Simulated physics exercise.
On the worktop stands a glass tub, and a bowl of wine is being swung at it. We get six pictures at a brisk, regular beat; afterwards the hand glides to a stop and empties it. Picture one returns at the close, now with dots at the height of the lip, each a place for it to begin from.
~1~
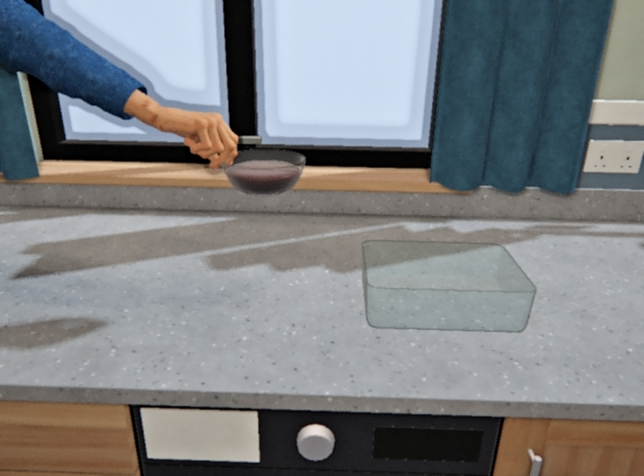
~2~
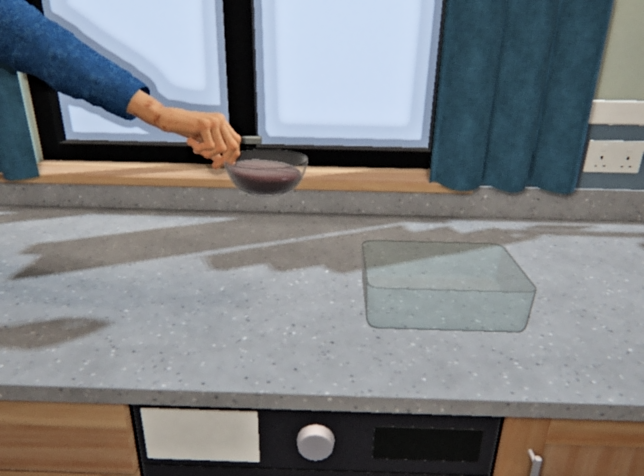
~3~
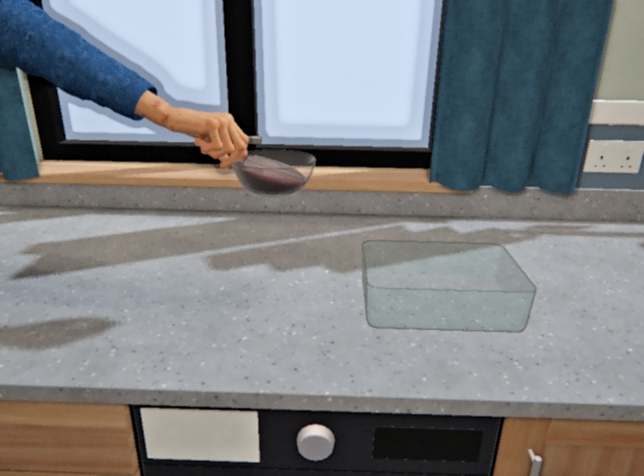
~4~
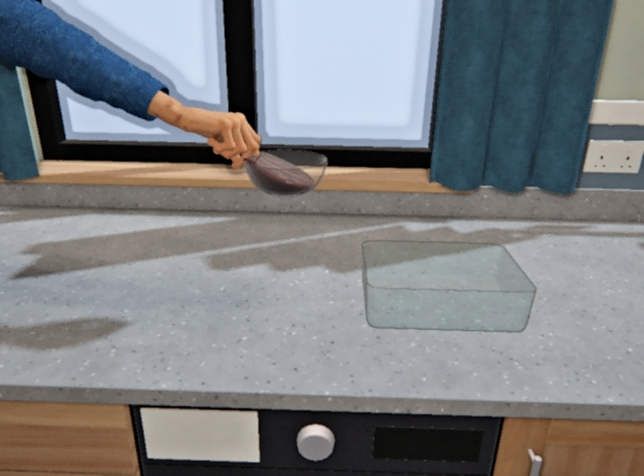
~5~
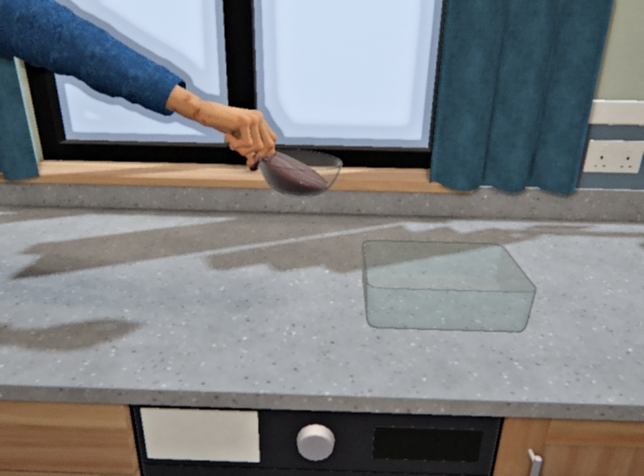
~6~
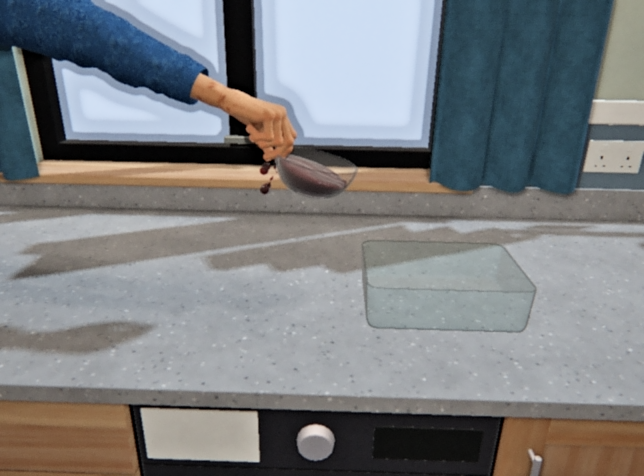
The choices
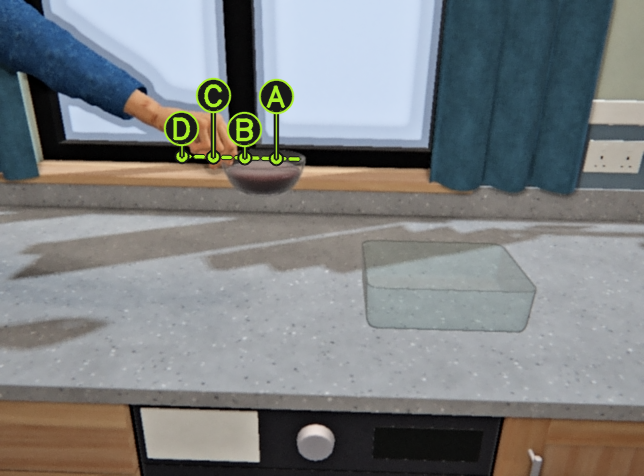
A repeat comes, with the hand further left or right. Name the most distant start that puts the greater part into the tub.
Use place B.
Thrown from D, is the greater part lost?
Yes, it does.
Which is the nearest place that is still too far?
The answer is C.
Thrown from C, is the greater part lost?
Yes, that goes wrong.
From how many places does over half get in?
Two of the four.
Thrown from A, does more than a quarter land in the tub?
Yes, it does.
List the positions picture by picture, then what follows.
Upright, lip at (303, 159); tub from (366, 324) to (525, 329); nothing has left yet.
Upright, lip at (306, 159); nothing has left yet.
Upright, lip at (314, 159); nothing has left yet.
Upright, lip at (326, 159); wine is over the rim, down to (244, 157).
Tipped about 4°, lip at (340, 162); wine is over the rim, down to (255, 167).
Tipped about 12°, lip at (356, 168); wine is over the rim, down to (266, 191).
On the marked copy, A at (276, 158); B at (244, 157); C at (213, 157); D at (181, 156).
With A, about 79 % lands in the tub, 11 % falls short and 10 % goes beside or beyond.
With B, about 63 % lands in the tub, 28 % falls short and 8 % goes beside or beyond.
With C, about 34 % lands in the tub, 61 % falls short and 5 % goes beside or beyond.
With D, about 0 % lands in the tub, 99 % falls short.
